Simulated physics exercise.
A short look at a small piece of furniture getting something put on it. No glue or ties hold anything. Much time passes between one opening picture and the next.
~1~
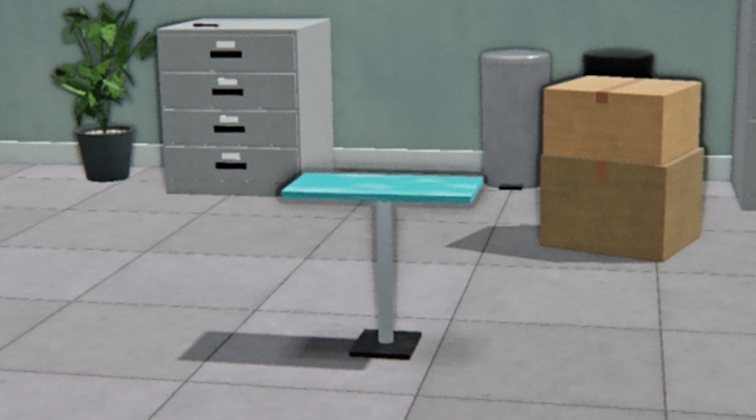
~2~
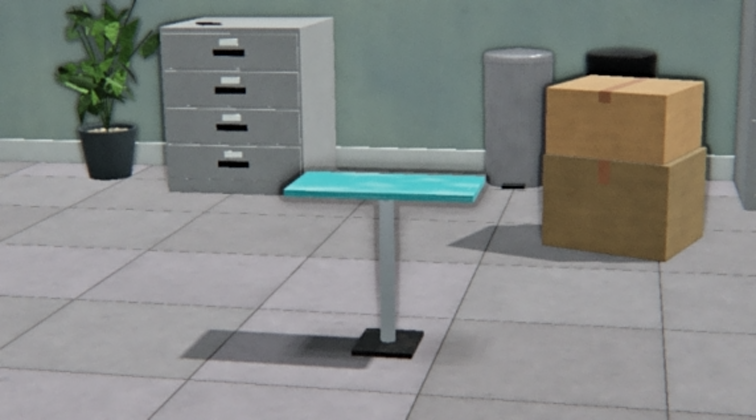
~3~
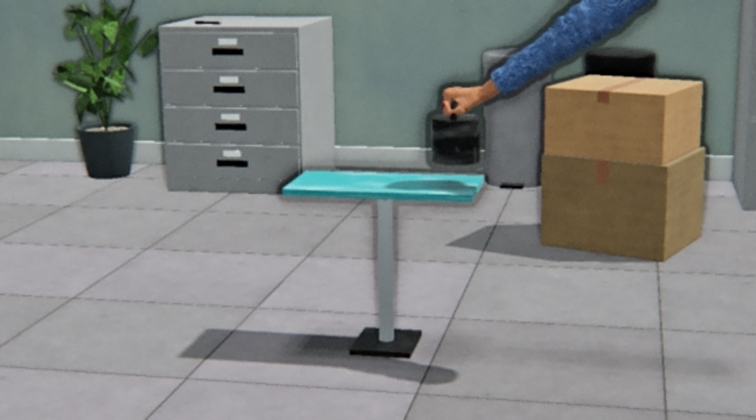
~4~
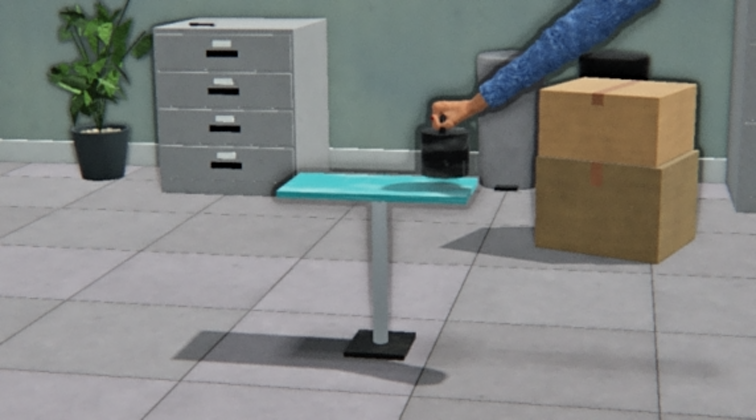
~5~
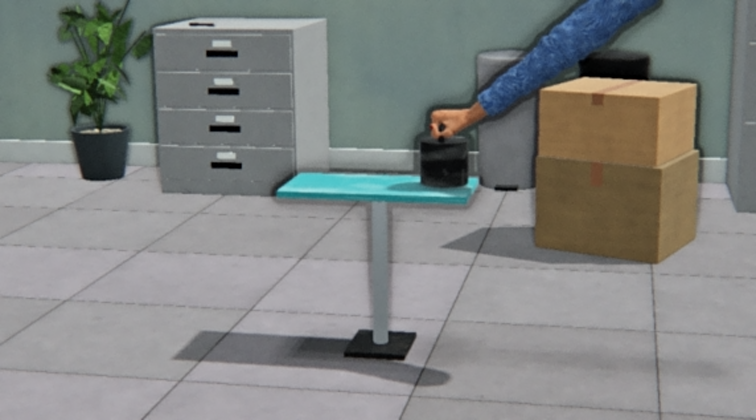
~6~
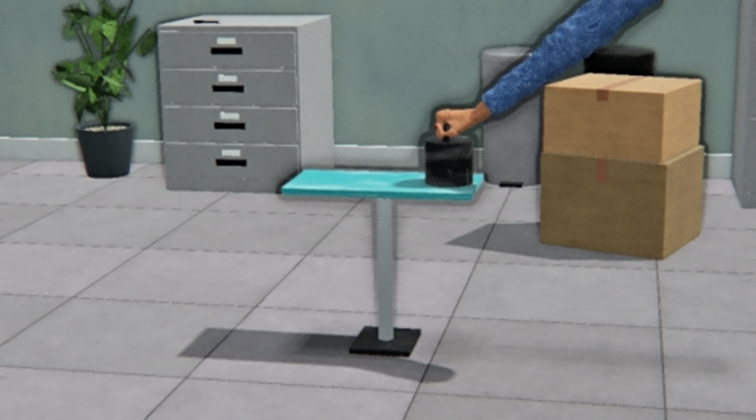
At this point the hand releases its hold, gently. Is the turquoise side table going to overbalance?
It's going to prove unstable left like that.
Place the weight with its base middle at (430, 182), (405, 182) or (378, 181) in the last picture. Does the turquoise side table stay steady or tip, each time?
So the turquoise side table tips over on the first try, stays standing on the second and stays standing on the third.
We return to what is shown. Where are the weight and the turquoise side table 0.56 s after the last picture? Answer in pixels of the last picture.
The weight around (537, 203); the turquoise side table around (466, 192).
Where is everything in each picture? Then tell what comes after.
The first frame shows turquoise side table (384, 188).
The second frame shows turquoise side table (386, 187).
The third frame shows still on the way; turquoise side table (385, 186); weight (456, 139).
The fourth frame shows still on the way; turquoise side table (379, 188); weight (445, 153).
The fifth frame shows still on the way; turquoise side table (379, 188); weight (444, 161).
The sixth frame shows in place, still held; turquoise side table (384, 185); weight (449, 161).
Then, 0.56 s after the last picture, turquoise side table tipped 28° from how it was near (466, 192).
Then, 0.74 s after the last picture, turquoise side table tipped 65° from how it was near (553, 258).
At rest, the turquoise side table tips up, near (560, 269).
